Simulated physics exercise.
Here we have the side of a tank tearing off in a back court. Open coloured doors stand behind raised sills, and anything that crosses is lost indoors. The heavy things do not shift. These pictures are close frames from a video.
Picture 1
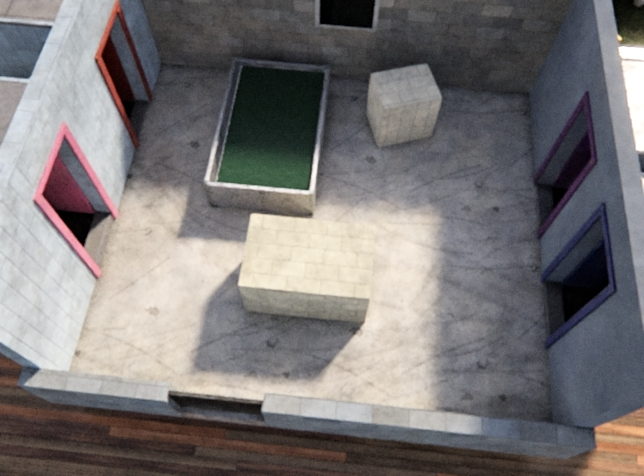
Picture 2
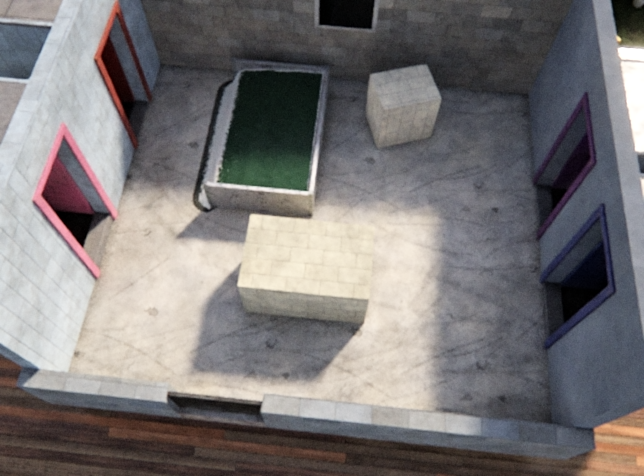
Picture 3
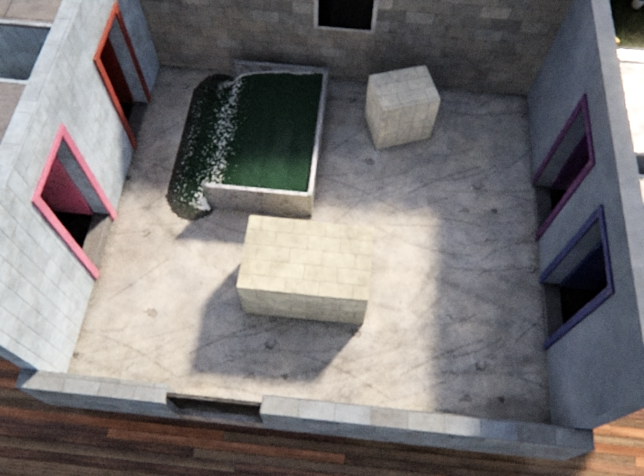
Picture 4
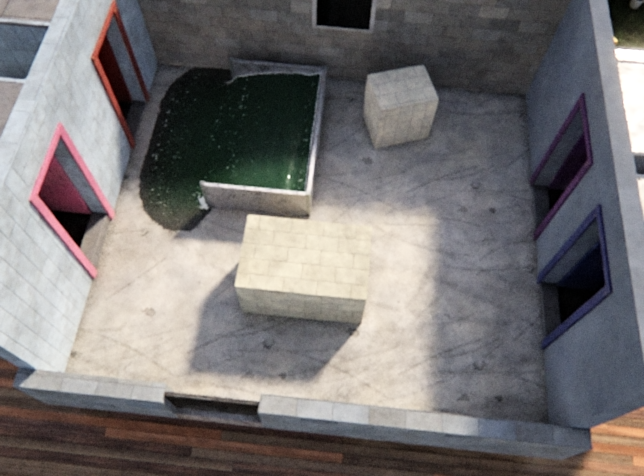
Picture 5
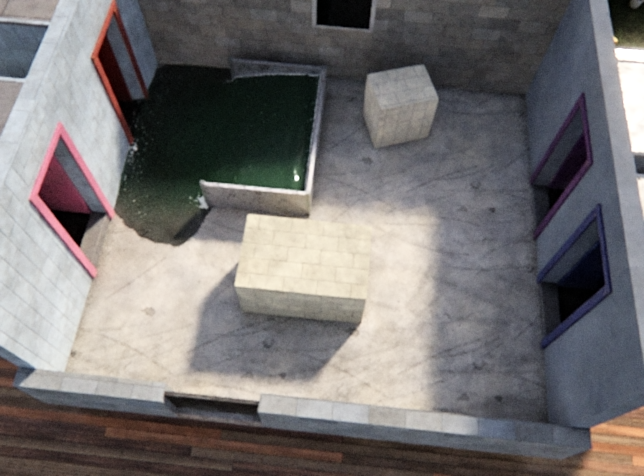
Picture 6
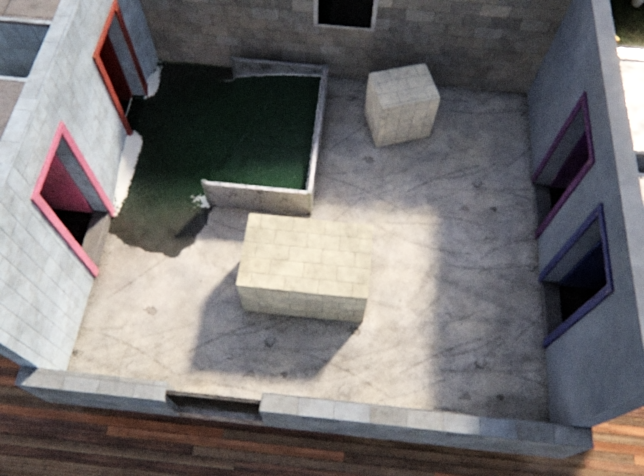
In a walled stone court, the left side of a tank tearing off and dark green water pouring out, spreading left across the floor.
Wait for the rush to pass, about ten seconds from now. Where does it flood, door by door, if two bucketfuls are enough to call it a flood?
At the pink door it does not flood; at the purple door it does not flood; at the red door it floods; at the blue door it does not flood.
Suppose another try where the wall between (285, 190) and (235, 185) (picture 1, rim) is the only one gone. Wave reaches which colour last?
The red door.
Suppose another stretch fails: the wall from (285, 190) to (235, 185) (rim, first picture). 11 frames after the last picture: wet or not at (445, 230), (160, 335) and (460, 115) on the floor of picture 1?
Taking the points in order: Swamped, swamped and unwetted.
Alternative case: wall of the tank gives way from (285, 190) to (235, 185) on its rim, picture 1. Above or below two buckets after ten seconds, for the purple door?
My reading: Purple door passes that mark.
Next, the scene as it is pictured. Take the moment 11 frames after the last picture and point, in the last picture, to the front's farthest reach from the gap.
I reckon the front has reached (64, 382) by then.
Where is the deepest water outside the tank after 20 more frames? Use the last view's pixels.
Close to (68, 369), I'd say.
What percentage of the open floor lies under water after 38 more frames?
Estimated share: Around 60 %.
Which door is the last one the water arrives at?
The purple door.
A moment on, water covers 15 % of the floor; the pink door wet at the sill, nothing in, the purple door not reached, the red door far over two buckets in, the blue door not reached.
Next, water covers 25 % of the floor; the pink door wet at the sill, nothing in, the purple door not reached, the red door far over two buckets in, the blue door not reached.
Then, water covers 35 % of the floor; the pink door wet at the sill, nothing in, the purple door not reached, the red door far over two buckets in, the blue door not reached.
Later, water covers 60 % of the floor; the pink door wet at the sill, nothing in, the purple door not reached, the red door far over two buckets in, the blue door not reached.
In the end, water covers 75 % of the floor; the pink door wet at the sill, nothing in, the purple door wet at the sill, nothing in, the red door far over two buckets in, the blue door wet at the sill, nothing in.
